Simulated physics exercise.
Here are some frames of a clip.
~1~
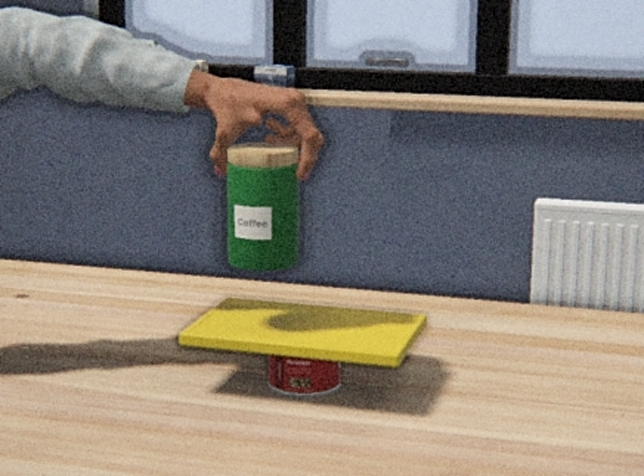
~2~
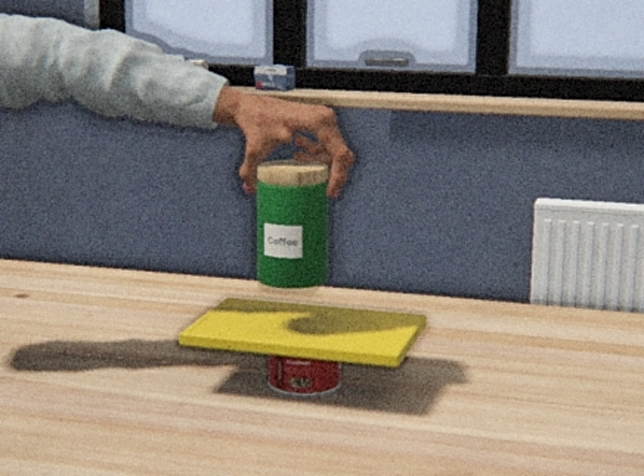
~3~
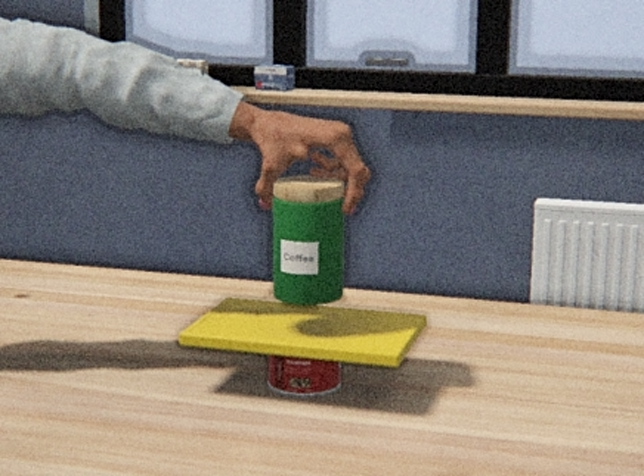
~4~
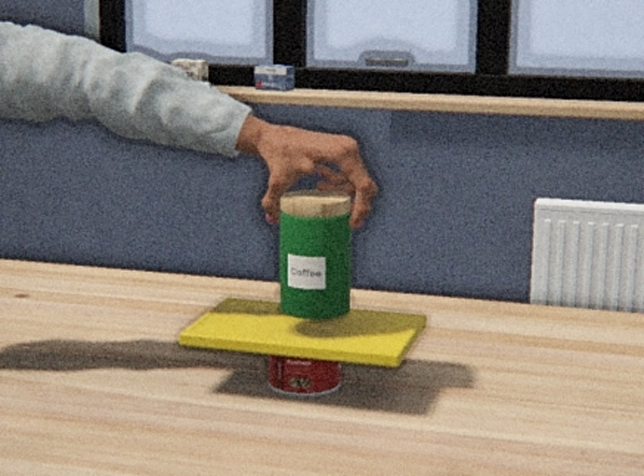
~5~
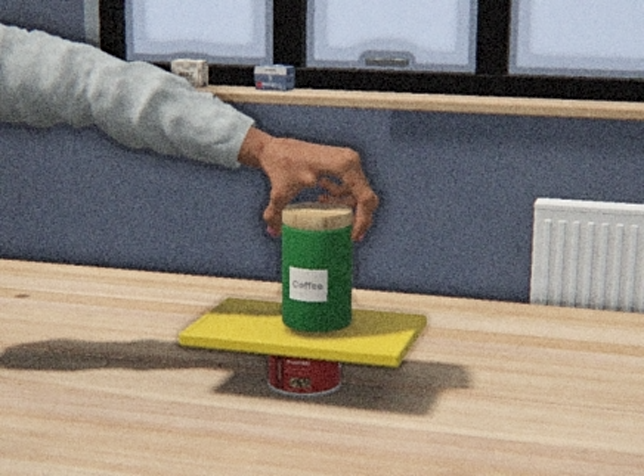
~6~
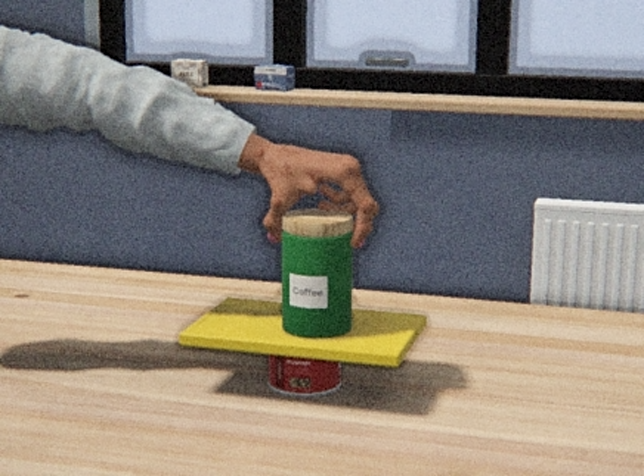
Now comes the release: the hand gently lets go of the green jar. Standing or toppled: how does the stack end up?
It will support the load.
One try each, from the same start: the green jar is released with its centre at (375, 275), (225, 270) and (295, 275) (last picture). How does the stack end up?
With the first release it tips over; with the second it tips over; with the third it stays steady.
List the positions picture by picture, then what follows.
In the first frame, still above its spot; green jar (263, 205).
In the second frame, still above its spot; green jar (293, 223).
In the third frame, still above its spot; green jar (309, 240).
In the fourth frame, still above its spot; green jar (315, 253).
In the fifth frame, still above its spot; green jar (317, 266).
In the sixth frame, set down, still held; green jar (317, 273).
Then, 0.20 s past the last view, nothing moves.
Then, 0.50 s past the last view, green jar resting near (317, 273).
Finally, all 3 still in place. Final places as the last picture's camera would see them, green jar near (317, 273). The stack stays up.
